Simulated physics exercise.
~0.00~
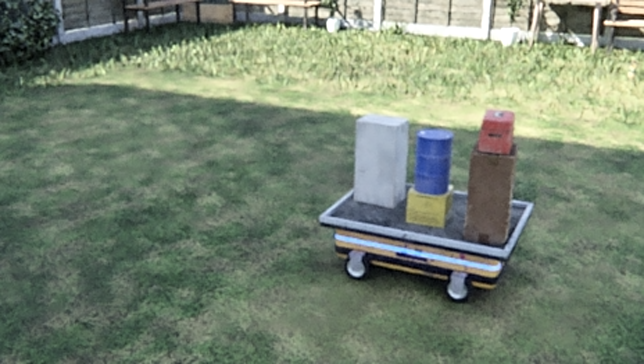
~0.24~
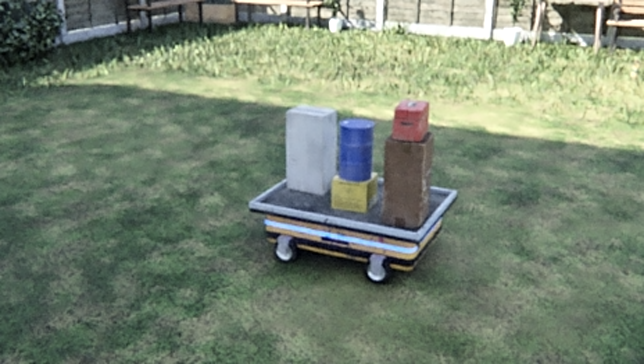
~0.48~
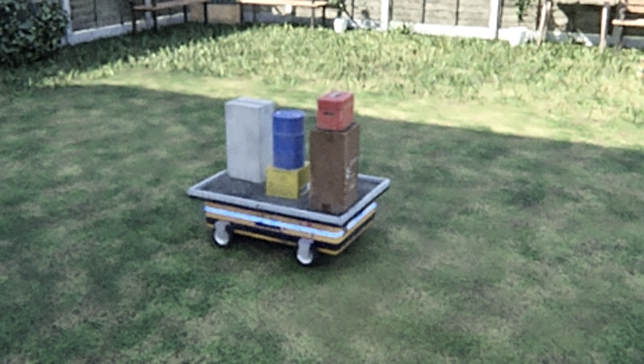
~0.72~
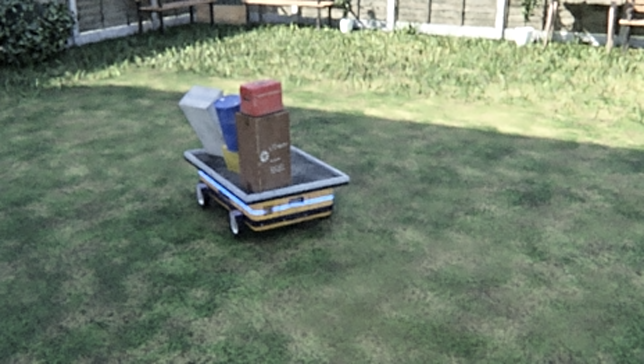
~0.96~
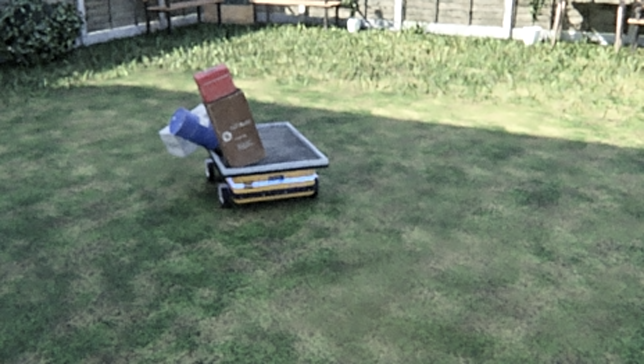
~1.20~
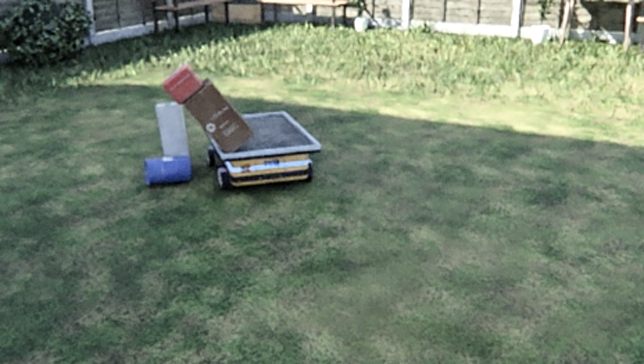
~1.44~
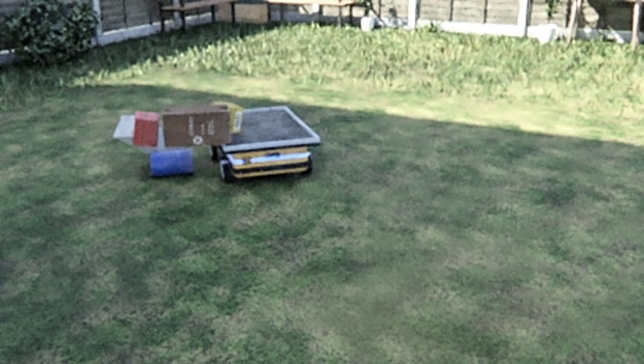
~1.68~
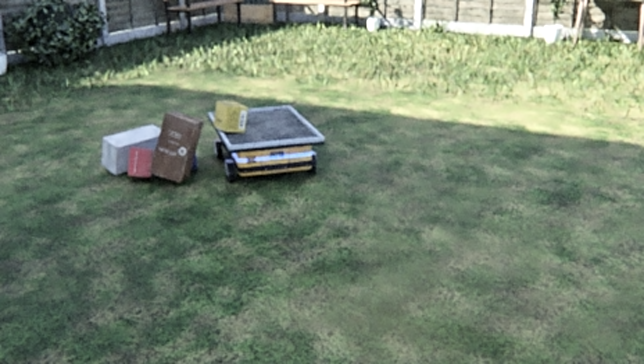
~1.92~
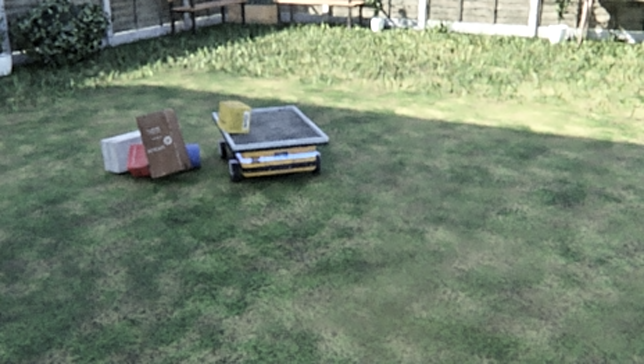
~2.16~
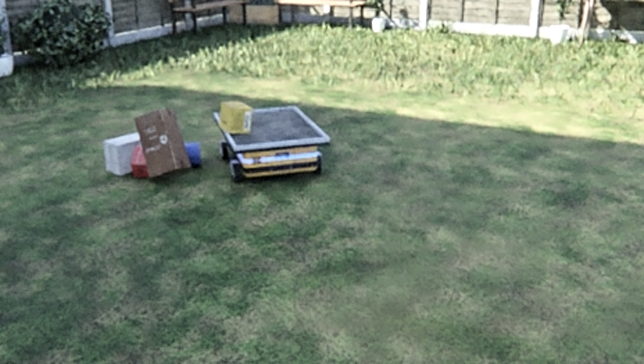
Stacked boxes and a blue canister toppling off a cart as it turns on a lawn, leaving only the yellow box aboard.
